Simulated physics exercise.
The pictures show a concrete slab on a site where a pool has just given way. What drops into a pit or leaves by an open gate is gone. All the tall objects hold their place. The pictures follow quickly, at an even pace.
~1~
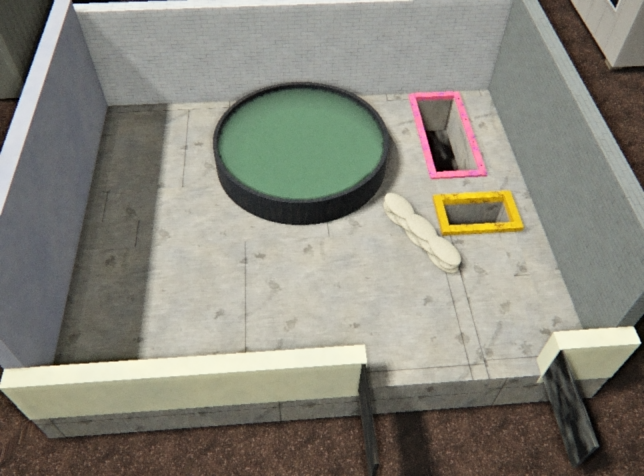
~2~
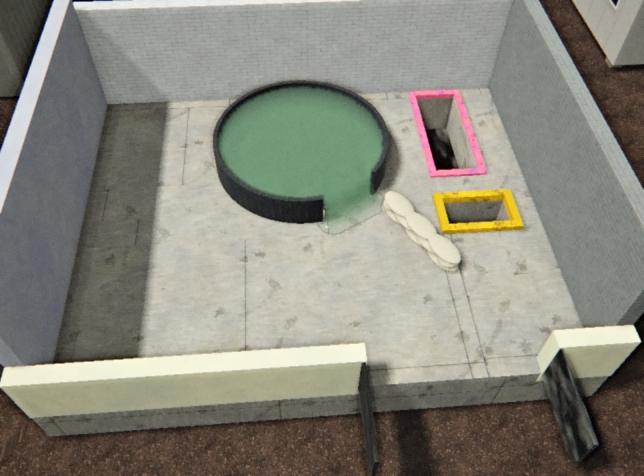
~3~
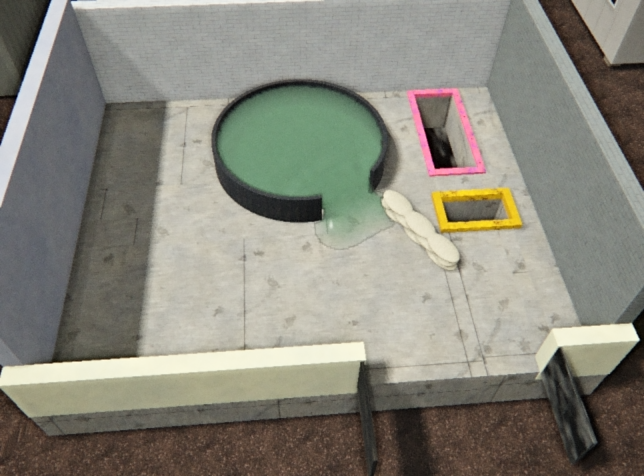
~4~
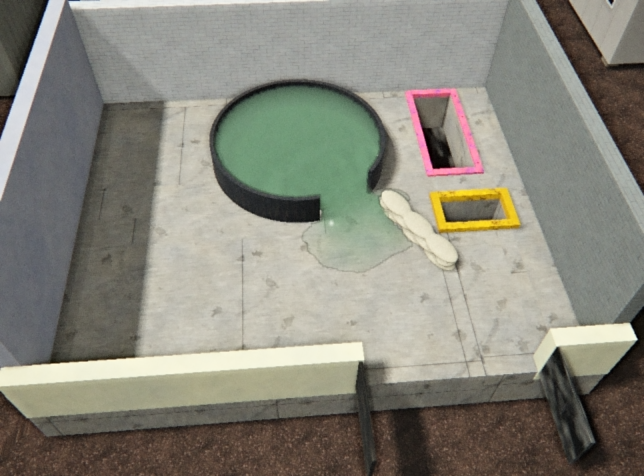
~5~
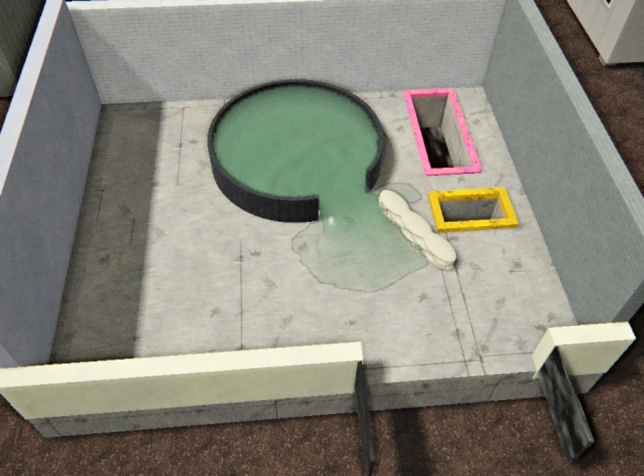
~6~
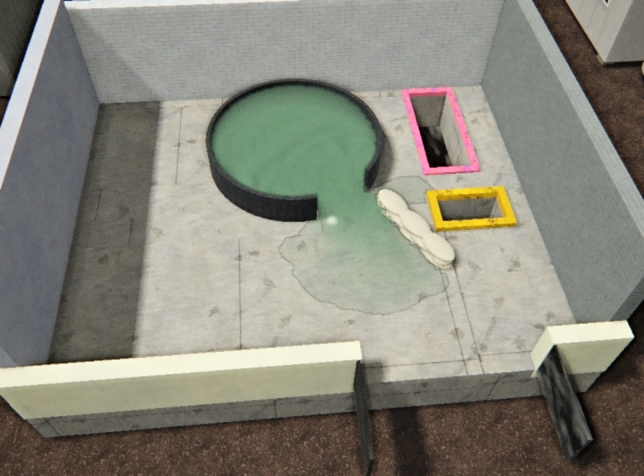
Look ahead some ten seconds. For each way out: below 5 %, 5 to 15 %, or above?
One by one: The gate takes over 15 %; the pink pit takes under 5 %; the yellow pit takes under 5 %.
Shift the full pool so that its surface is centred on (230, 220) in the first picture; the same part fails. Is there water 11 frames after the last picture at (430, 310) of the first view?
There: Flooded.
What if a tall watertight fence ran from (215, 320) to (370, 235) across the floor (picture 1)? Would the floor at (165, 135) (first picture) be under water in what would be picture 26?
At that place: Clear.
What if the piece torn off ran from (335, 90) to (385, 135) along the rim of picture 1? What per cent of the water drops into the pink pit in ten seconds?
In per cent: Pink 55.
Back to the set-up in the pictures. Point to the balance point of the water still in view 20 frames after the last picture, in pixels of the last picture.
Roughly at (313, 185).
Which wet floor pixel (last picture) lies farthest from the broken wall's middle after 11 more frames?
I would point to (581, 349).
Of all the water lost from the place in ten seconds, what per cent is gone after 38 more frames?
Near 70 in a hundred.
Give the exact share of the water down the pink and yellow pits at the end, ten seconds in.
About 0 and 0 per cent.
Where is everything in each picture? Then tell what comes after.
The first frame shows still water in the round pool at (301, 140).
In the second frame, water pours out at (349, 203) and has run to (378, 196).
In the third frame, the front is at (335, 244), out from the gap at (348, 203).
In the fourth frame, the front is at (407, 243), out from the gap at (346, 203).
In the fifth frame, the front is at (418, 264), out from the gap at (345, 203).
In the sixth frame, water pours out at (343, 201) and has run to (435, 289).
A moment on, water covers 20 % of the floor; the gate 0 %, the pink pit 0 %, the yellow pit 0 %.
Next, water covers 25 % of the floor; the gate 6 %, the pink pit 0 %, the yellow pit 0 %.
Then, water covers 35 % of the floor; the gate 16 %, the pink pit 0 %, the yellow pit 0 %.
Later, water covers 55 % of the floor; the gate 30 %, the pink pit 0 %, the yellow pit 0 %.
In the end, water covers 70 % of the floor; the gate 44 %, the pink pit 0 %, the yellow pit 0 %.
